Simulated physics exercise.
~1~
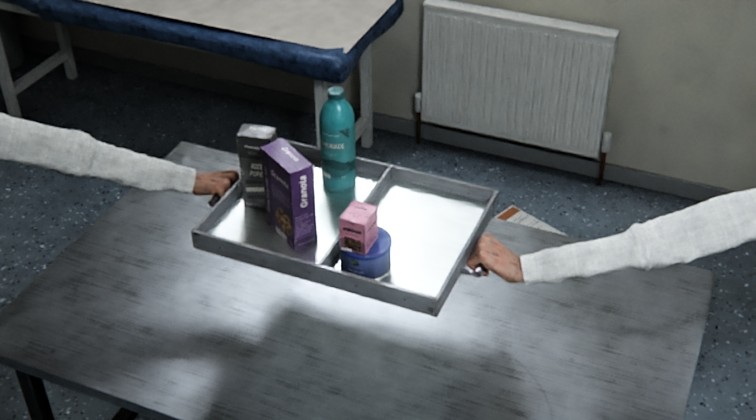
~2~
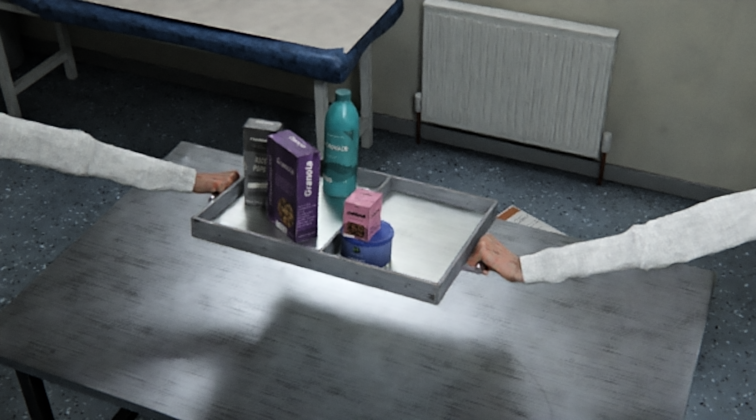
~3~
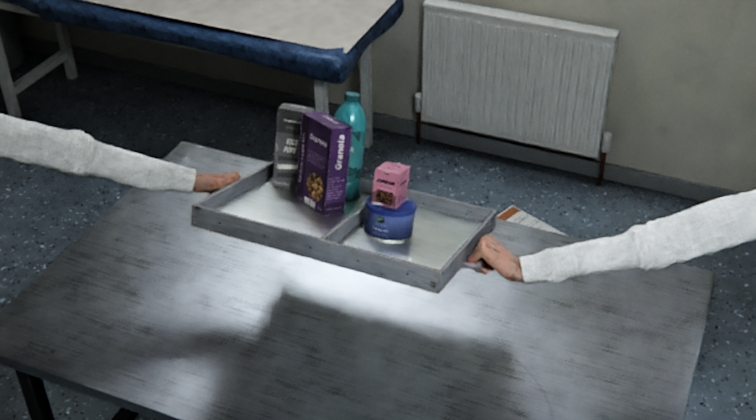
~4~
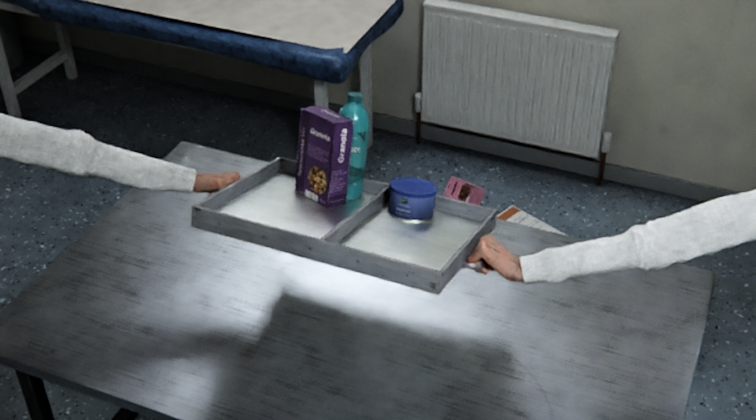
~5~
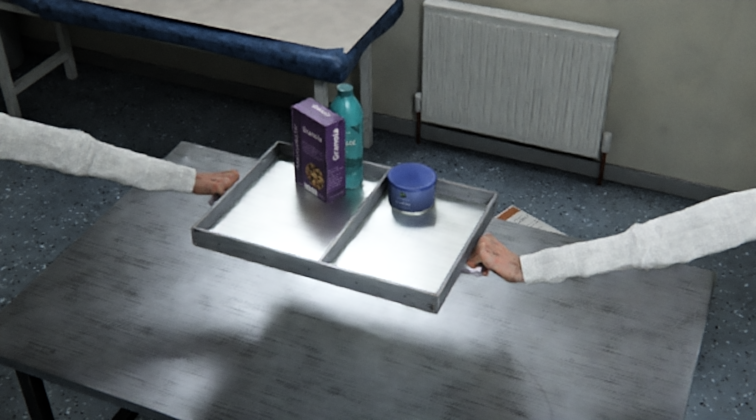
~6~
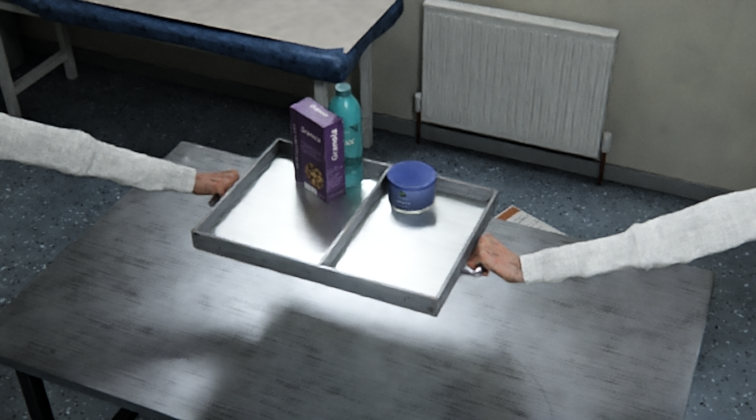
In a room with a speckled blue floor and a white radiator, seen from above at an angle, two white-sleeved hands hold a divided metal tray over a grey table. On it stand a grey packet, a purple packet and a turquoise bottle towards the left, with a pink carton and a blue tub near the middle. The hands tip the far edge down, and the things slide away and to the right. The grey packet and the pink carton go off the tray. The tray swings back, leaving the purple packet and bottle upright near the far edge and the tub to their right.
